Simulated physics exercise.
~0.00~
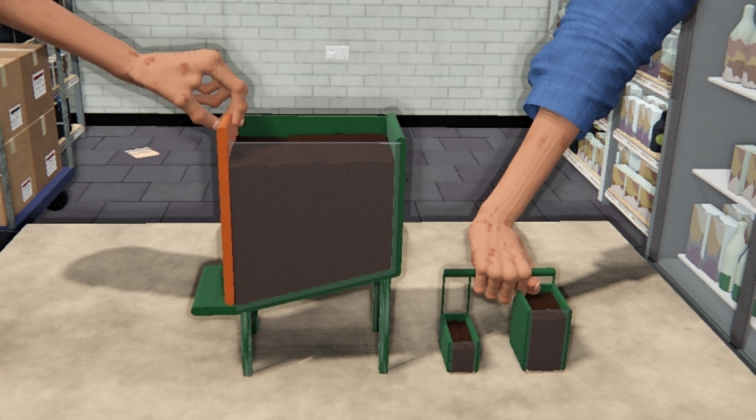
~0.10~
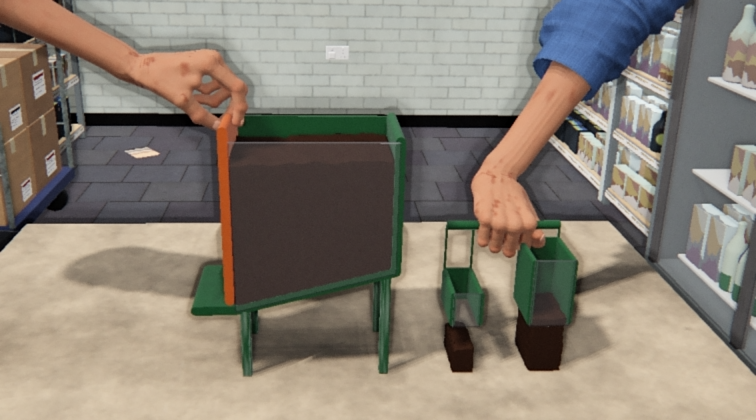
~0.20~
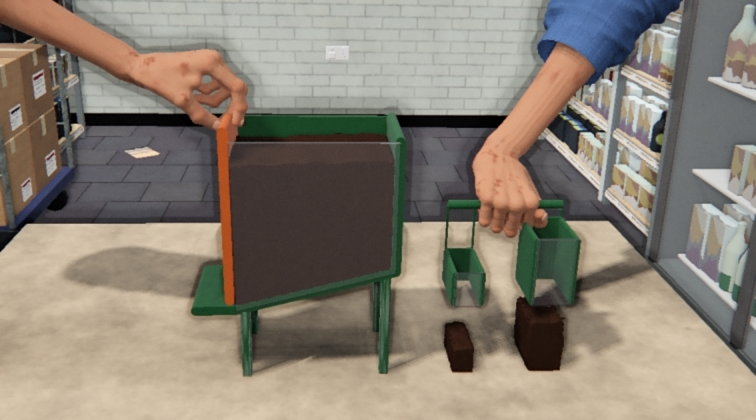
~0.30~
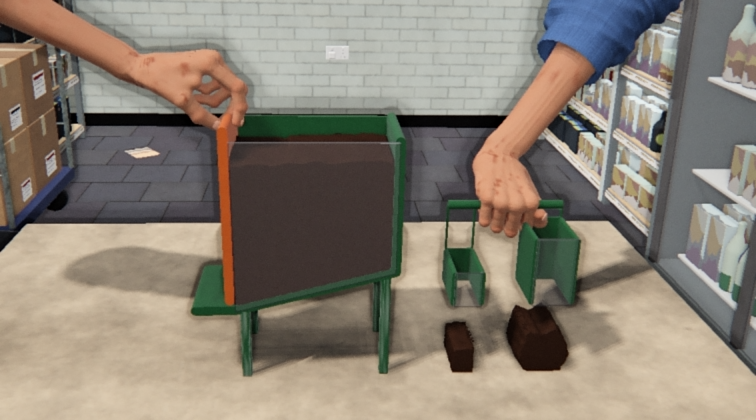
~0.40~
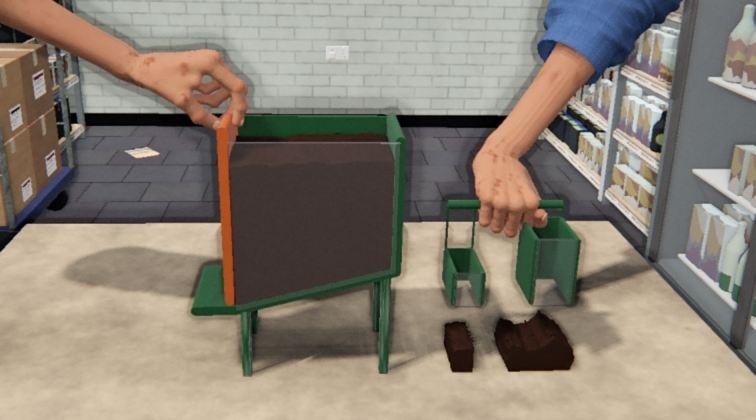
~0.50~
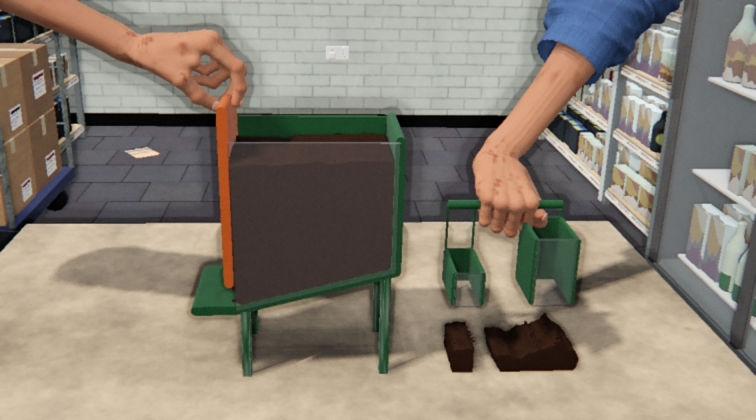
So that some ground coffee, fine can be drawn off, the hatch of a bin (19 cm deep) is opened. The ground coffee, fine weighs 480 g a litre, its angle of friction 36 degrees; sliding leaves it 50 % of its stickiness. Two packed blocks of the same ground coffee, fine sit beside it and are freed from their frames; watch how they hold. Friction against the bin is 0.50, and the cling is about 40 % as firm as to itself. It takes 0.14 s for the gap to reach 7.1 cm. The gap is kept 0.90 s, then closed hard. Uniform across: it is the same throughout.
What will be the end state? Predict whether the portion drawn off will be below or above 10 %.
My prediction is below.
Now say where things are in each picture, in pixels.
In the first frame, top of the hatch at (222, 133), not yet moved; highest point of the ground coffee, fine at (379, 162); test blocks 3.8 cm, 8.0 cm high (left to right).
In the second frame, top of the hatch at (222, 133), not yet moved; highest point of the ground coffee, fine at (379, 162); test blocks 3.7 cm, 7.9 cm high (left to right).
In the third frame, top of the hatch at (222, 133), not yet moved; highest point of the ground coffee, fine at (379, 162); test blocks 3.7 cm, 7.5 cm high (left to right).
In the fourth frame, top of the hatch at (222, 133), not yet moved; highest point of the ground coffee, fine at (379, 162); test blocks 3.7 cm, 6.4 cm high (left to right).
In the fifth frame, top of the hatch at (222, 133), not yet moved; highest point of the ground coffee, fine at (379, 162); test blocks 3.7 cm, 5.0 cm high (left to right).
In the sixth frame, top of the hatch at (221, 113), moved 2.4 cm; highest point of the ground coffee, fine at (379, 162); test blocks 3.7 cm, 4.6 cm high (left to right).
By 0.74 s, the hatch is 7.1 cm open and 0 % is out.
By 1.04 s, the hatch is 7.1 cm open and 0 % is out.
By 1.33 s, the hatch is 7.1 cm open and 0 % is out.
By 1.62 s, the hatch is 1.9 cm open and 0 % is out.
By 1.89 s, at the end, the hatch is shut and 0 % is out.
